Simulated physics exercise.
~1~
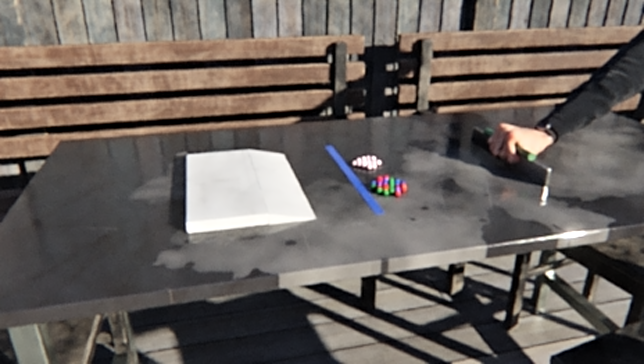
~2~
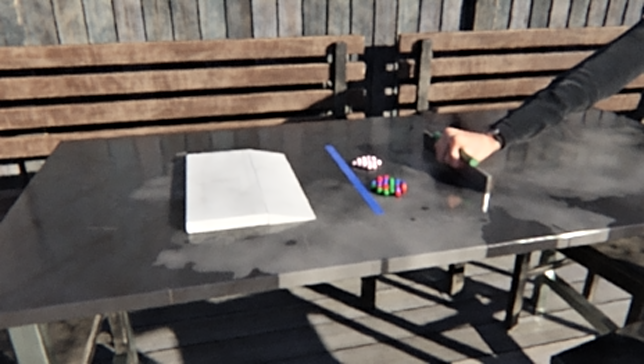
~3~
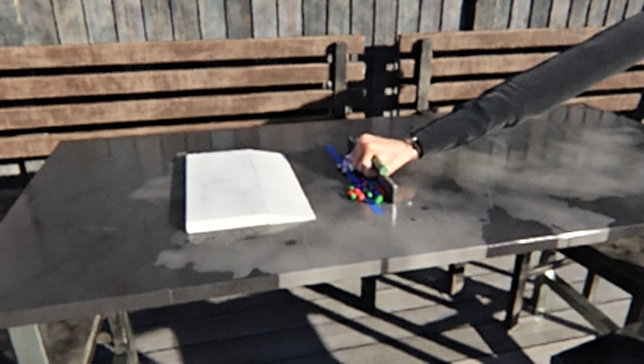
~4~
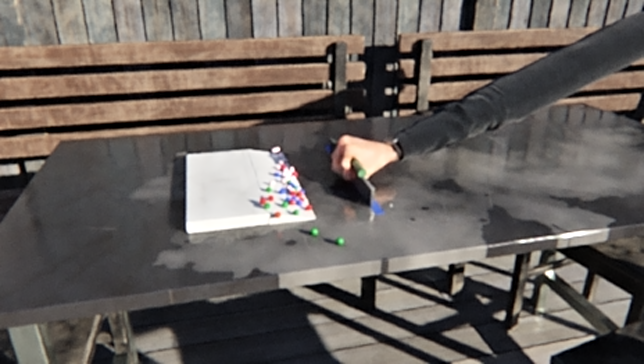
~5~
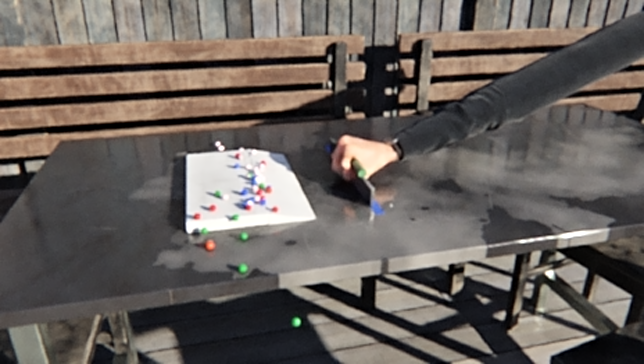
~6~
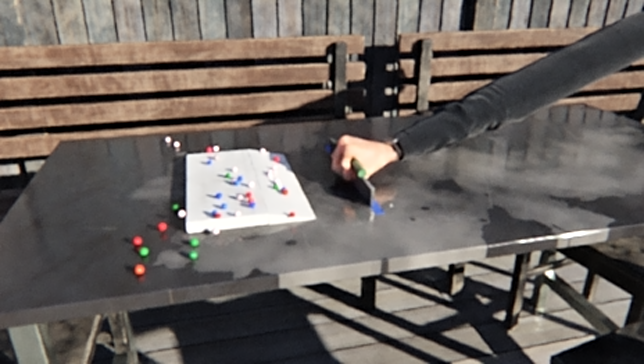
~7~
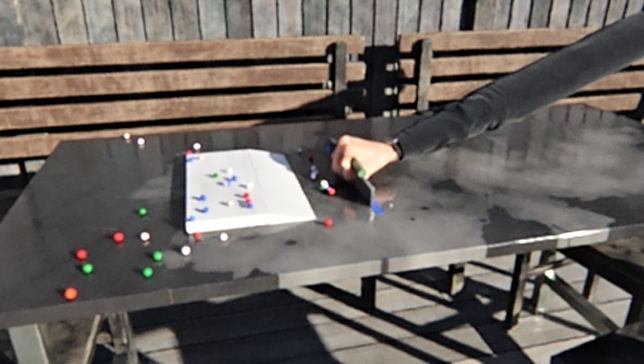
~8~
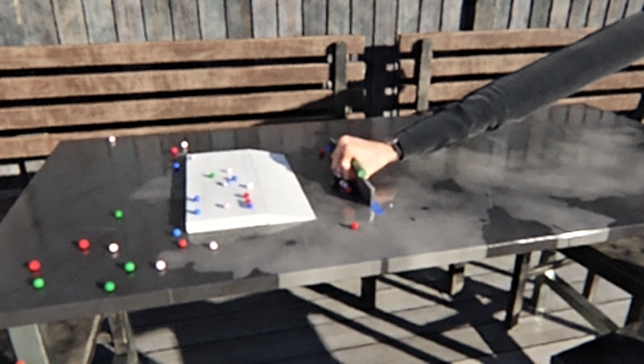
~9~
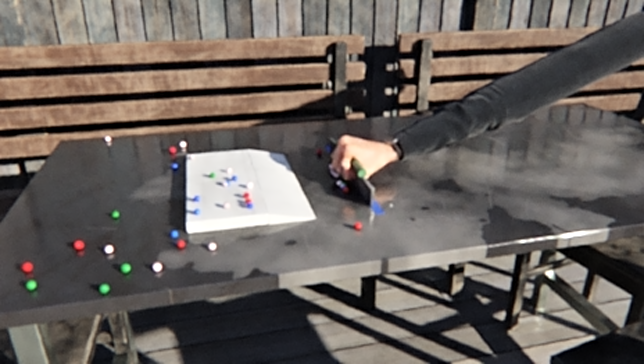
A hand swept a scraper left across a dark table and stopped at a blue tape line, sending colourful little balls scattering over a white ramp; many ended up beyond it on the left, some stayed on it, and a few rolled back.
